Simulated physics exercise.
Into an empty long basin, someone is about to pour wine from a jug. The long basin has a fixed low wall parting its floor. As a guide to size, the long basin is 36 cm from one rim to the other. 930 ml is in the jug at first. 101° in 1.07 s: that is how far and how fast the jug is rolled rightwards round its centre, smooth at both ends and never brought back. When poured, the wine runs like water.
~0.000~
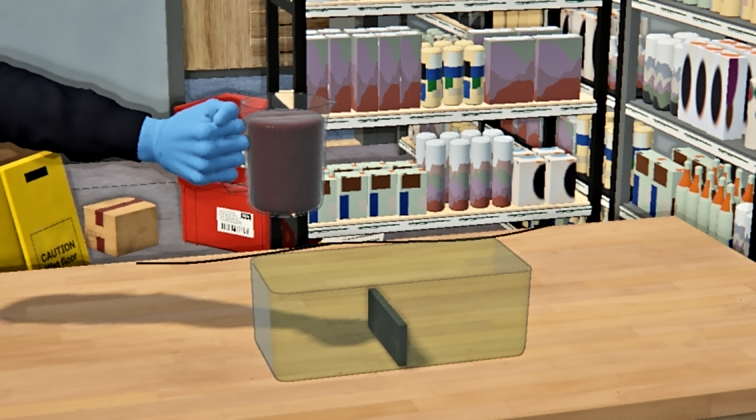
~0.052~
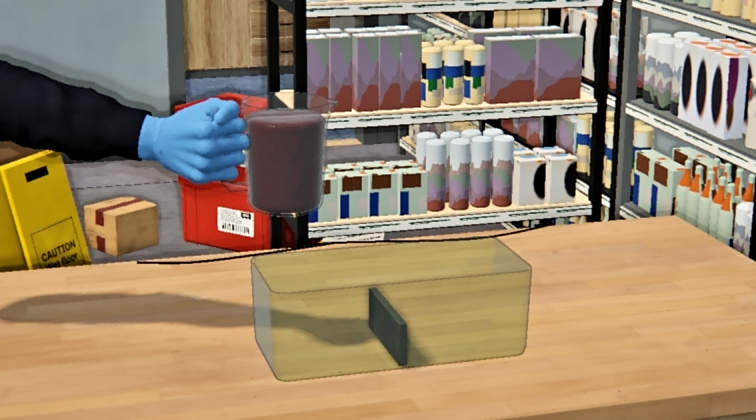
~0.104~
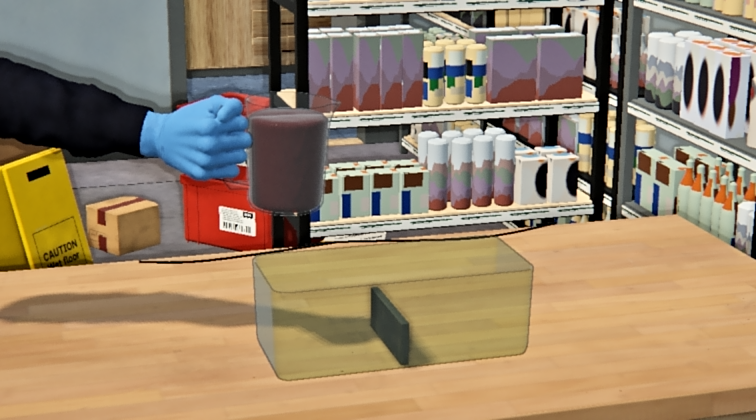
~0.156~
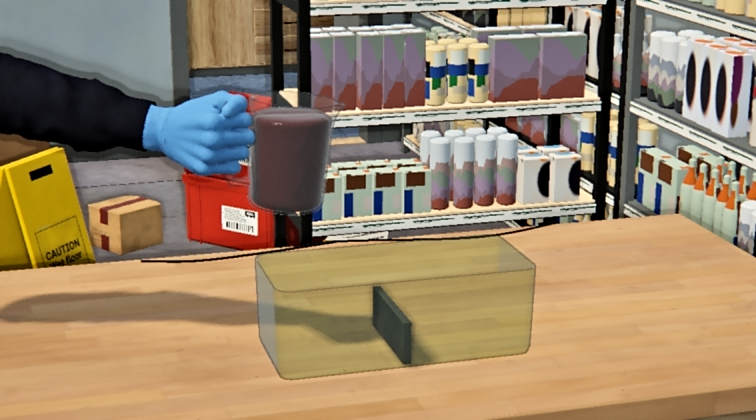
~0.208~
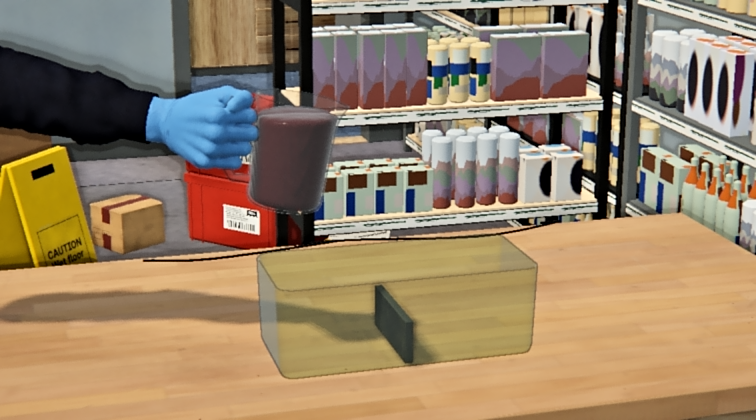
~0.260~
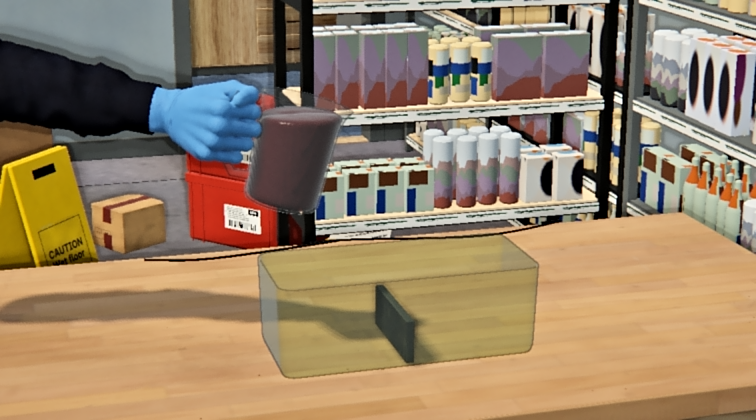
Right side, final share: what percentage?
85 per cent.
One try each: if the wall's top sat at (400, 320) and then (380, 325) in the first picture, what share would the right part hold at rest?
Result: 65 per cent, then 90 per cent.
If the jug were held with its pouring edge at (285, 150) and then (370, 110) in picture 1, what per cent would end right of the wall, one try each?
Respectively 5 and 100 %.
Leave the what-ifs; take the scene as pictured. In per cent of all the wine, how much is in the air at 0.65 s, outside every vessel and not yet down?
It comes to roughly 14 per cent.
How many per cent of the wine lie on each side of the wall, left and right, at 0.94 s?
1 per cent left and 42 right, roughly.
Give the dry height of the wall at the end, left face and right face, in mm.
Left: Roughly 56 mm; right: Roughly 32 mm.
After 0.65 s the tilt is 68° and 82 per cent is still to pour, 0 is left of the wall and 3 right of it.
After 0.94 s the tilt is 97° and 35 per cent is still to pour, 1 is left of the wall and 41 right of it.
After 1.24 s the tilt is 101° and 6 per cent is still to pour, 8 is left of the wall and 81 right of it.
After 1.57 s the tilt is 101° and 0 per cent is still to pour, 14 is left of the wall and 85 right of it.
In the end 15 per cent lies left of the wall, 85 right of it and 1 outside.
